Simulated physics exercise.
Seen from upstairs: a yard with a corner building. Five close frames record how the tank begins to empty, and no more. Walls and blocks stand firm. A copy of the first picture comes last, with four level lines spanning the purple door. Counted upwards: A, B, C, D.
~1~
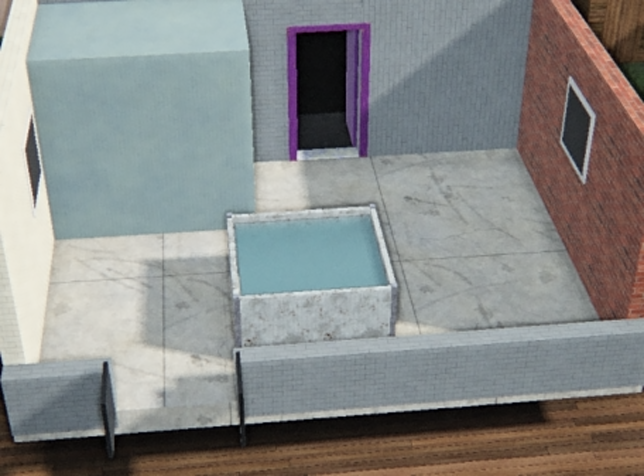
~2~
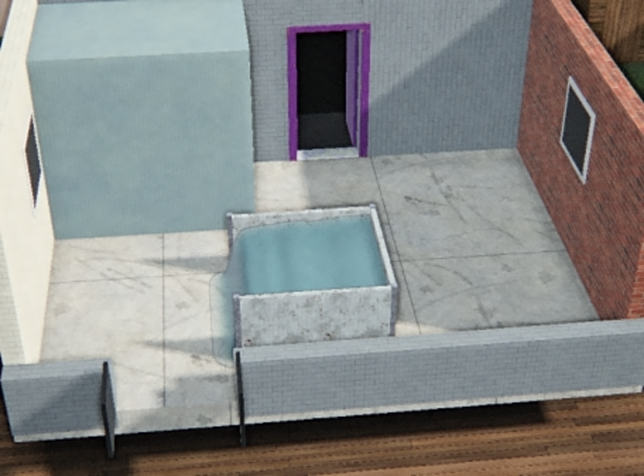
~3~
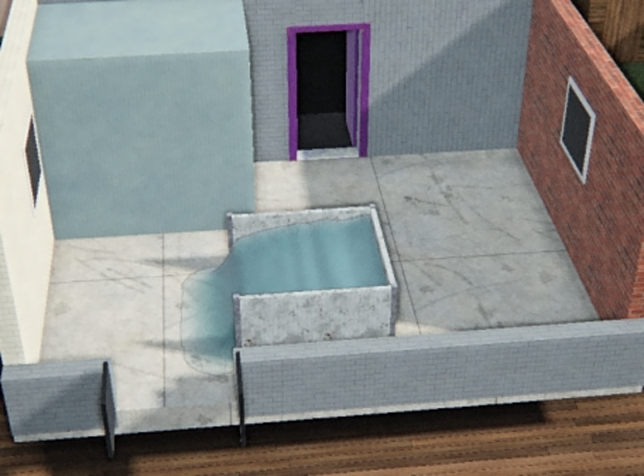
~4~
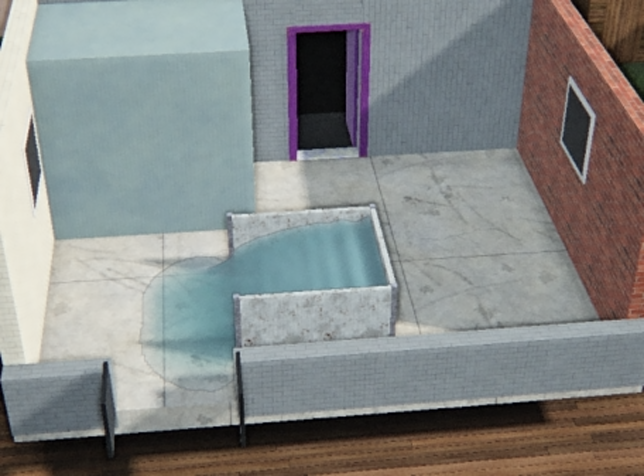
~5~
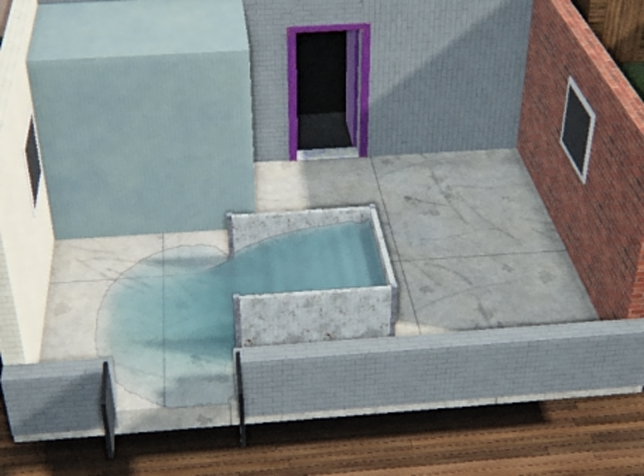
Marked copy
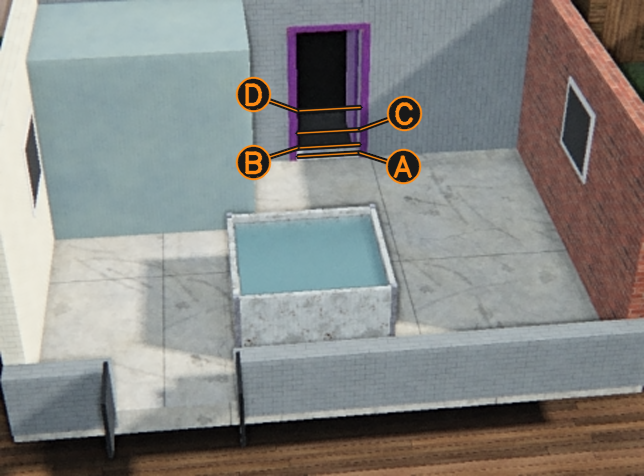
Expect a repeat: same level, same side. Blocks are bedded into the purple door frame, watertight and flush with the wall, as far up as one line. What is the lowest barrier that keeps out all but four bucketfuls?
I would pick line A.
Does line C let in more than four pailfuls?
No, not at all.
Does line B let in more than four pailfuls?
No.
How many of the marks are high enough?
All of the four.
On the marked copy, A at (328, 154); B at (328, 146); C at (328, 131); D at (328, 109); from the bottom up A, B, C, D.
For line A, nothing gets over.
For line B, nothing gets over.
For line C, nothing gets over.
For line D, nothing gets over.
